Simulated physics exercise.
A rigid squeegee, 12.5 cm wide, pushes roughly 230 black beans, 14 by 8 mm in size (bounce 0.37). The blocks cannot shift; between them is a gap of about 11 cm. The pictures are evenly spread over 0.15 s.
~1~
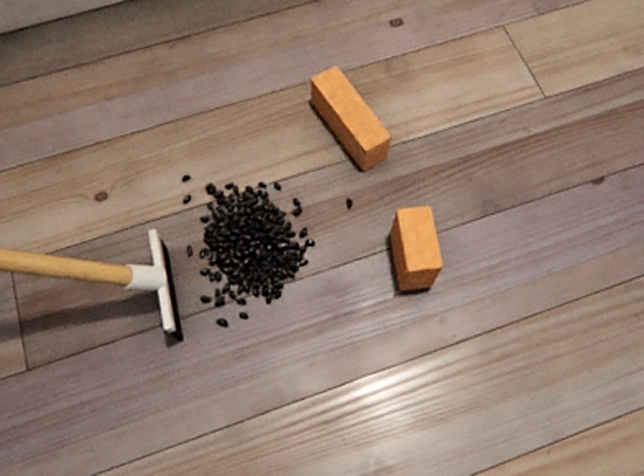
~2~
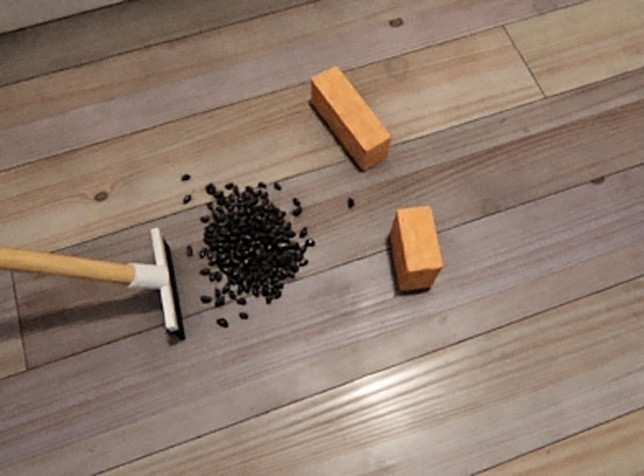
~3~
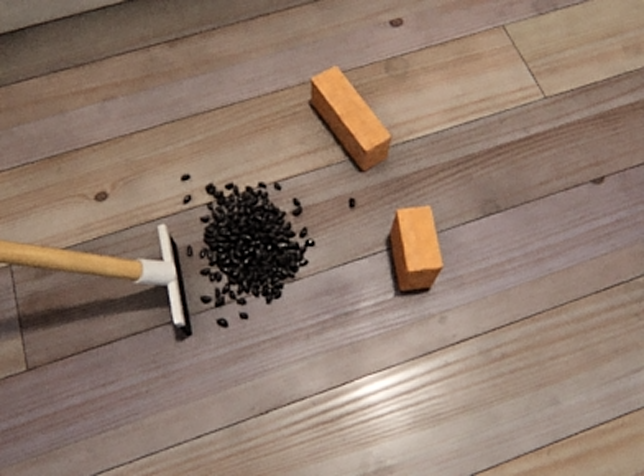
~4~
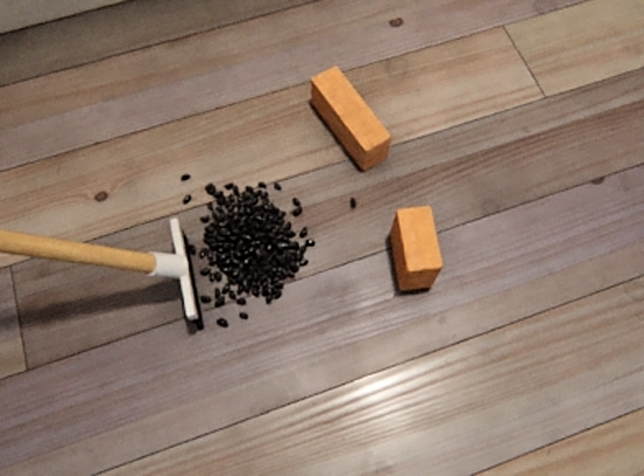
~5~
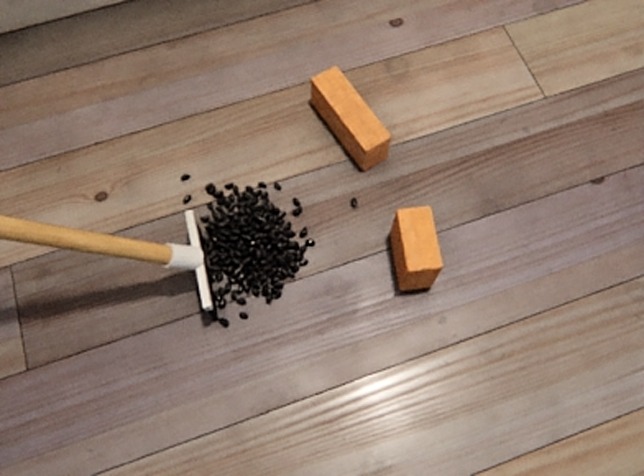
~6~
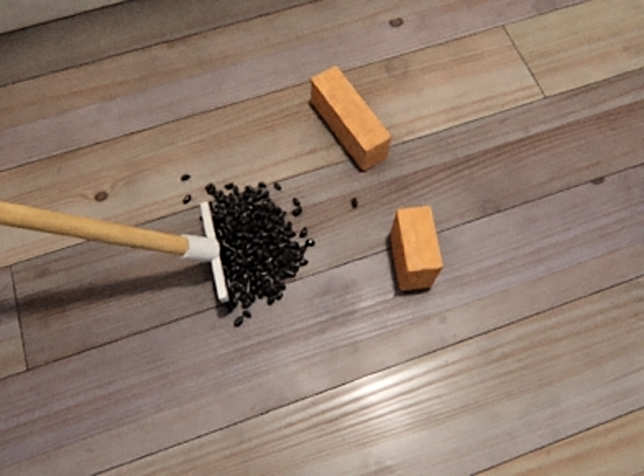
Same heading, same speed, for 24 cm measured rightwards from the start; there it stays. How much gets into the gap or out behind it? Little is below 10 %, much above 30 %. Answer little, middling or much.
In or through the gap: Middling.
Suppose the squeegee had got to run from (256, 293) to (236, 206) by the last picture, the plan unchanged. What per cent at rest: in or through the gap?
Through 30.
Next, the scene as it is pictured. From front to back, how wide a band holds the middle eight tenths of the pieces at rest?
Roughly 20 cm.
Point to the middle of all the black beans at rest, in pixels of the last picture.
At about (352, 197).
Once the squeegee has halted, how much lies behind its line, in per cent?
About 25 per cent.
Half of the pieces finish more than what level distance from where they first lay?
Some 16 cm.
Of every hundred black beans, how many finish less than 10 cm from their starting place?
Roughly 20 per cent.
Then, 0.18 s after the last picture, squeegee 19 cm from its start, spill 20 cm wide; held up before the blocks 100 %.
Then, 0.35 s after the last picture, squeegee 24 cm from its start, spill 21 cm wide; in or through the gap 15 %, held up before the blocks 80 %.
Then, 0.50 s after the last picture, squeegee 24 cm from its start, spill 22 cm wide; in or through the gap 20 %, held up before the blocks 80 %.
In the end, in or through the gap 20 %, round the near block 0 %, round the far block 0 %, held up before the blocks 80 %.
